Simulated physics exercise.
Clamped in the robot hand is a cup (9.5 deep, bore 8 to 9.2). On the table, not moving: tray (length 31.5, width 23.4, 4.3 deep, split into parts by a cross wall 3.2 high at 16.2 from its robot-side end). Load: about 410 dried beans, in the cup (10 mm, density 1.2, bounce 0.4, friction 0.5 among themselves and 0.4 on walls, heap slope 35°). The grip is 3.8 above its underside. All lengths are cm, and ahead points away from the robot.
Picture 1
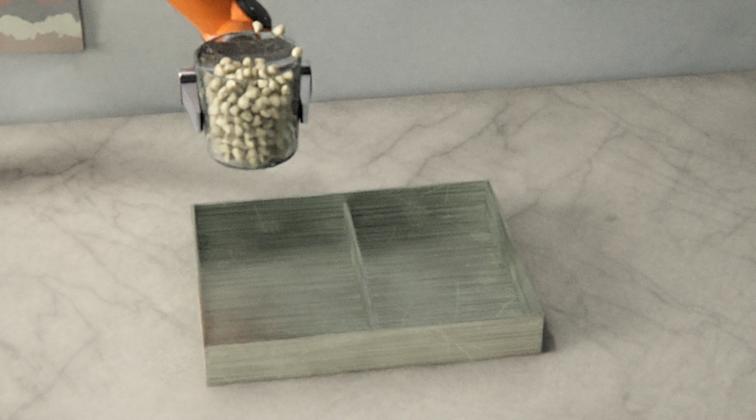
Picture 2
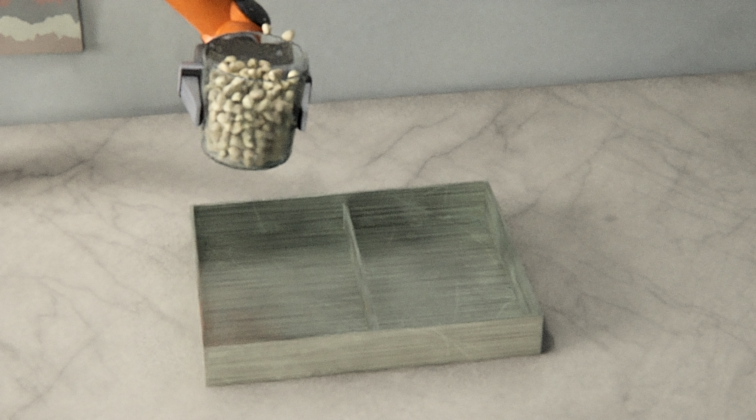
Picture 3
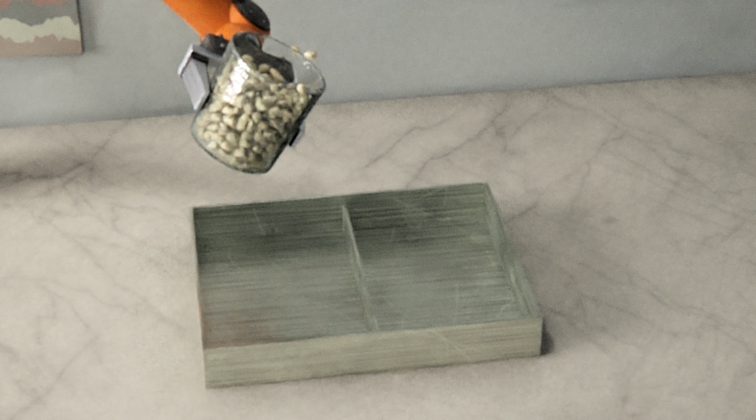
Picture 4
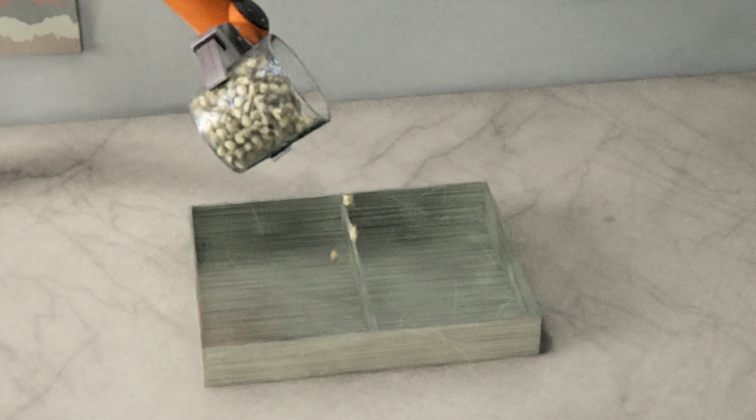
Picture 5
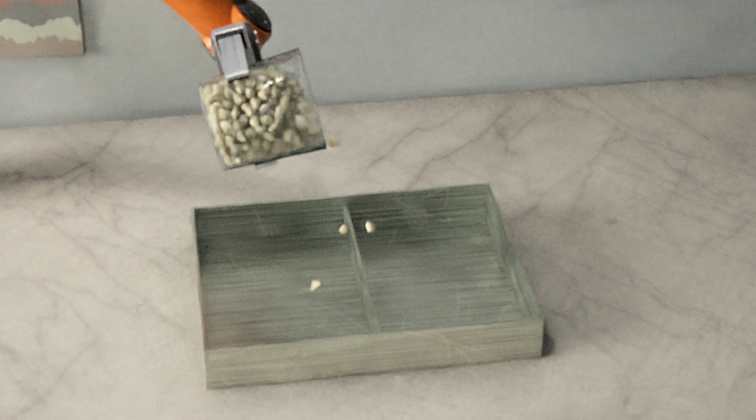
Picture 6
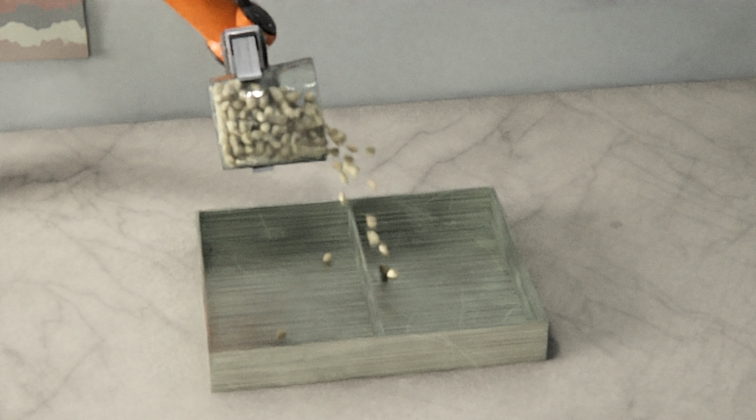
We see an orange robot arm holding a clear cup of pale beans above a divided wooden tray, tilting it to the right until it lies nearly sideways, as a few beans, then more, drop into both tray sections.
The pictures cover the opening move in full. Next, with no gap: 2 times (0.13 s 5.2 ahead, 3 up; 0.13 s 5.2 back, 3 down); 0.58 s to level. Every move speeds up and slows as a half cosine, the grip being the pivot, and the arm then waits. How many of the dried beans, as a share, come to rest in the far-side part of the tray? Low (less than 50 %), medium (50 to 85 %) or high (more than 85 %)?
A high share, more than 85 %, ends in the far-side part of the tray.
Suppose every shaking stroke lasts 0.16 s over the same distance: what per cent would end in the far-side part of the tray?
Then about 80 per cent.
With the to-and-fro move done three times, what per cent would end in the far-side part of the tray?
It would be near 90 per cent.
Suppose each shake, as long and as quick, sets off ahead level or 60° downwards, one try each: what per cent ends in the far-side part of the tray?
Some 80 and 30 per cent.
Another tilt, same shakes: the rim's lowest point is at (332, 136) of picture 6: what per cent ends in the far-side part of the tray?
About 75 per cent.
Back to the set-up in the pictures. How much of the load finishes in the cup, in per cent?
About 0 per cent.
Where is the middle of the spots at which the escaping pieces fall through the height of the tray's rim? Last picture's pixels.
Near (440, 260).
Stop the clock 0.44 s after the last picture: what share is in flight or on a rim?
About 0 per cent.
Then, 0.44 s after the last picture, tilted 85° forward, highest piece 22 above the table; 363 in the far-side part, 25 in the robot-side part, 16 in the cup, 1 on the table or floor, 1 in flight or on a rim.
Then, 0.88 s after the last picture, tilted 27° forward, highest piece 20 above the table; 375 in the far-side part, 28 in the robot-side part, 2 in the cup, 1 on the table or floor.
Then, 1.30 s after the last picture, level, highest piece 19 above the table; 375 in the far-side part, 28 in the robot-side part, 2 in the cup, 1 on the table or floor.
Then, 2.35 s after the last picture, level, highest piece 19 above the table; 375 in the far-side part, 28 in the robot-side part, 2 in the cup, 1 on the table or floor.
Final count, 375 in the far-side part, 28 in the robot-side part, 2 in the cup, 1 on the table or floor. That is 92 % in the far-side part of the tray.
